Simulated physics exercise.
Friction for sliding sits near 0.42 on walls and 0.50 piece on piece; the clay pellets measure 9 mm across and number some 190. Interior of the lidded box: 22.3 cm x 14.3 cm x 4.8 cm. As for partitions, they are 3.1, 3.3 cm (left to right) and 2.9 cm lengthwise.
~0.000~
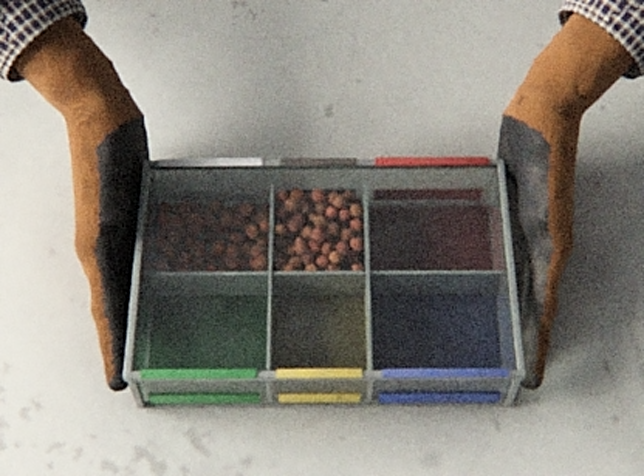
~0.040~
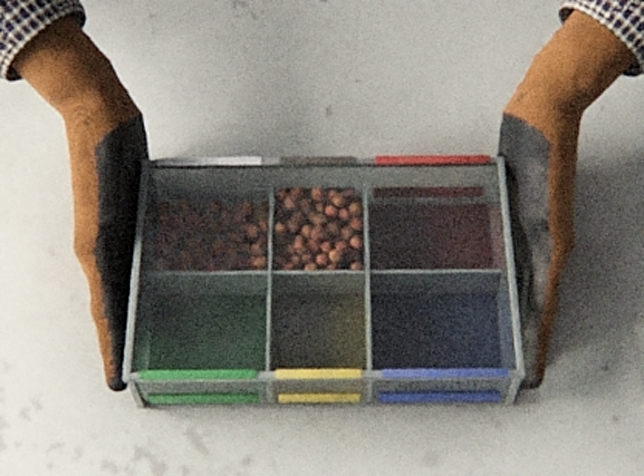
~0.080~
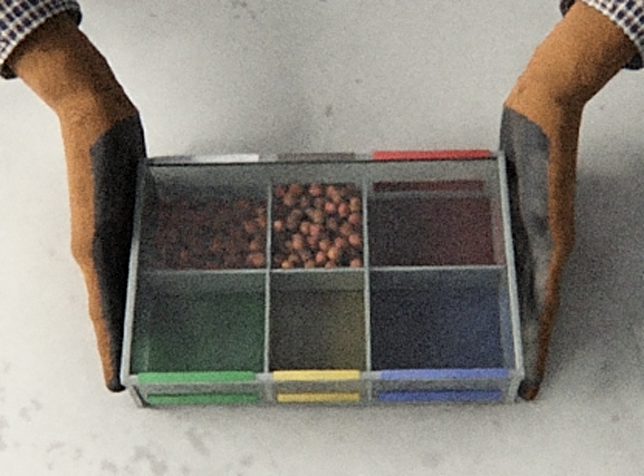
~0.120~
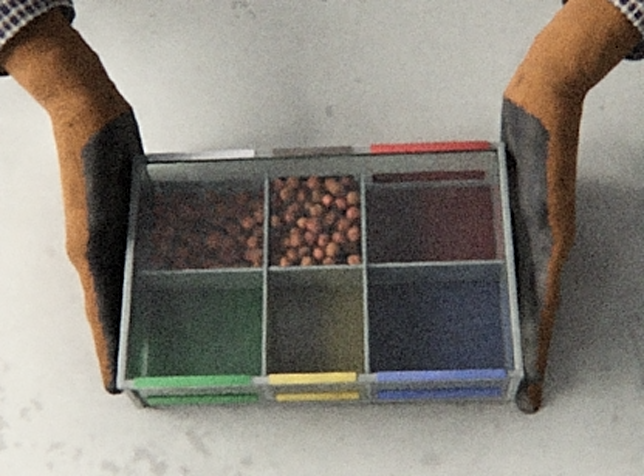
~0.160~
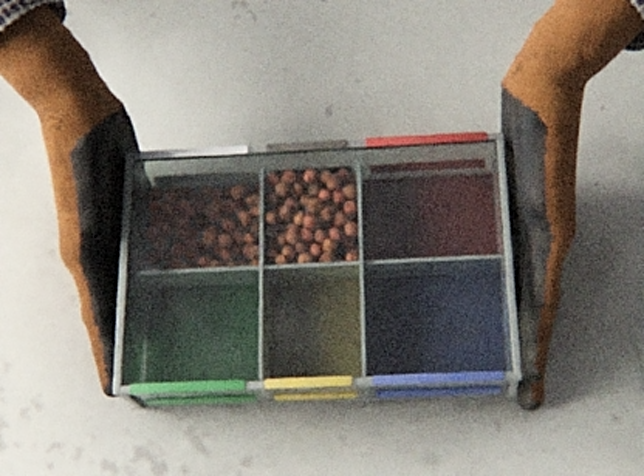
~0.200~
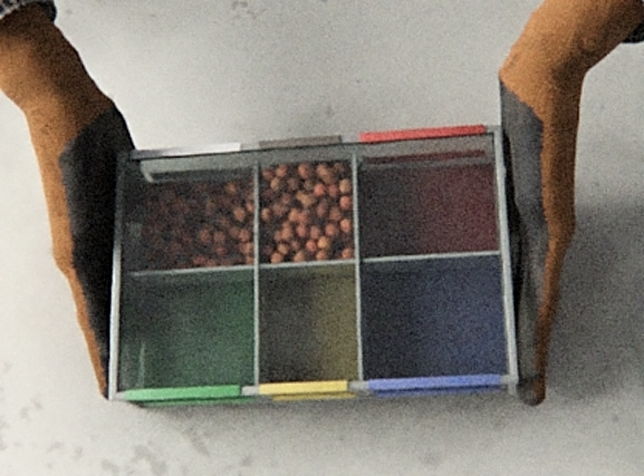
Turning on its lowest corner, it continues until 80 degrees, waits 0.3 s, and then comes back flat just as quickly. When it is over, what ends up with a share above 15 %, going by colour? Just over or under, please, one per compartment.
At the end, red compartment: It'll probably finish at or short of fifteen percent of the pieces. Blue compartment: It'll probably finish at or short of fifteen percent of the pieces. Green compartment: It'll probably finish past fifteen percent of the pieces. Yellow compartment: It'll probably finish at or short of fifteen percent of the pieces. White compartment: It'll probably finish past fifteen percent of the pieces. Black compartment: It'll probably finish past fifteen percent of the pieces.
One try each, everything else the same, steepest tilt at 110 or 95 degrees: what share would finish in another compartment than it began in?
I'd expect close to 40 and then close to 35 per cent.
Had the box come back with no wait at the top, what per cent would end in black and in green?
That would leave black with 35 percent and green with 25 percent.
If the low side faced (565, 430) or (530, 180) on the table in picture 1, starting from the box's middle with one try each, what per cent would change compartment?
Around 40 % for the first direction, around 10 % for the second.
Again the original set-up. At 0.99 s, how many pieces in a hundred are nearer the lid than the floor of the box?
30 %.
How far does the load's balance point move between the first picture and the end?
4.0 cm or thereabouts.
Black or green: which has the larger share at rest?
That would be the black compartment.
Then, at 0.99 s, tilt 80 degrees; green 15 %, yellow 5 %, white 40 %, black 45 %.
Then, at 1.51 s, tilt 43 degrees; green 25 %, yellow 5 %, white 30 %, black 40 %.
After 2.10 s, tilt 0 degrees; green 25 %, yellow 5 %, white 30 %, black 40 %.
By 2.4 s all is still; red 0 %, blue 0 %, green 25 %, yellow 5 %, white 30 %, black 40 %.
